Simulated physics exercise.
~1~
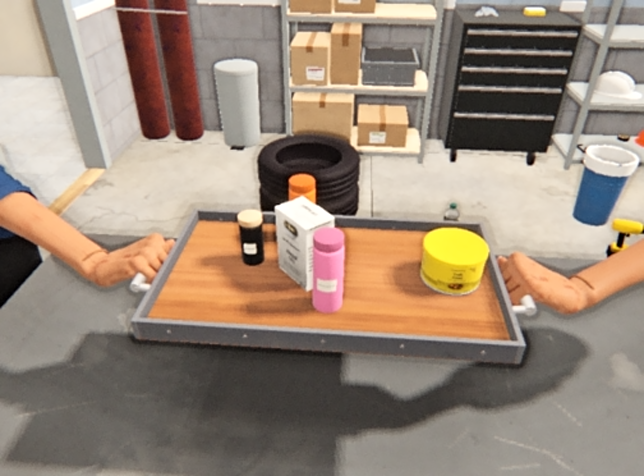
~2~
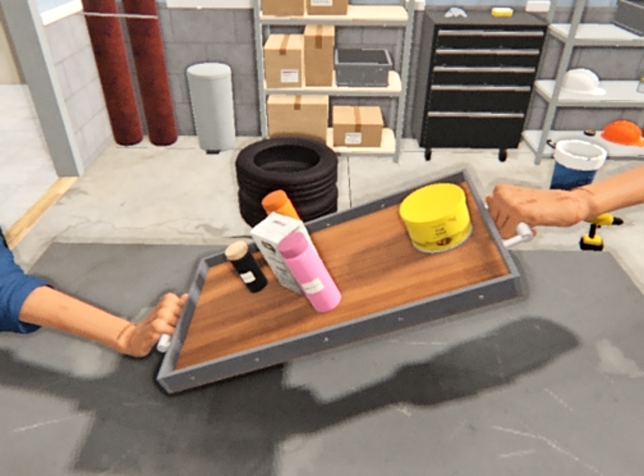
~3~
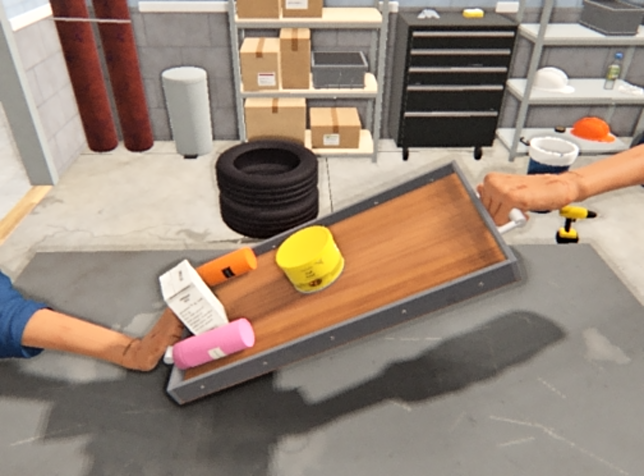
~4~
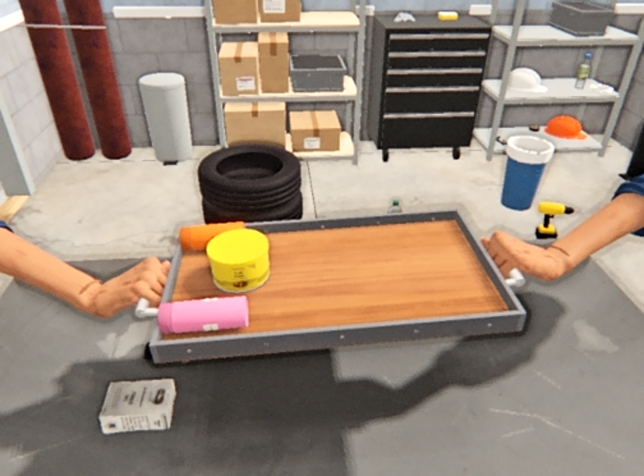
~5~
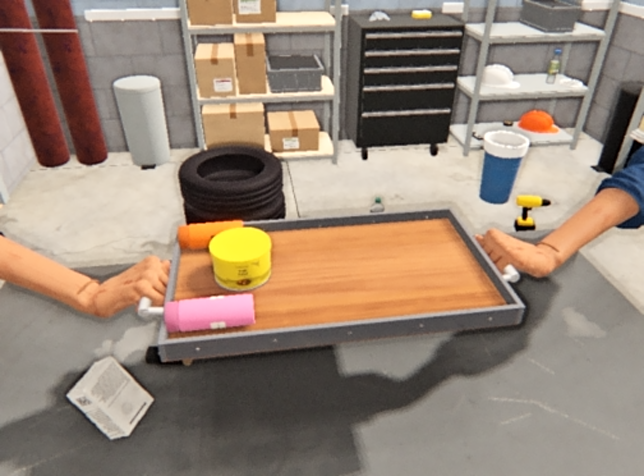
Items on a tray slide left as hands tilt it, and two containers end up off it.
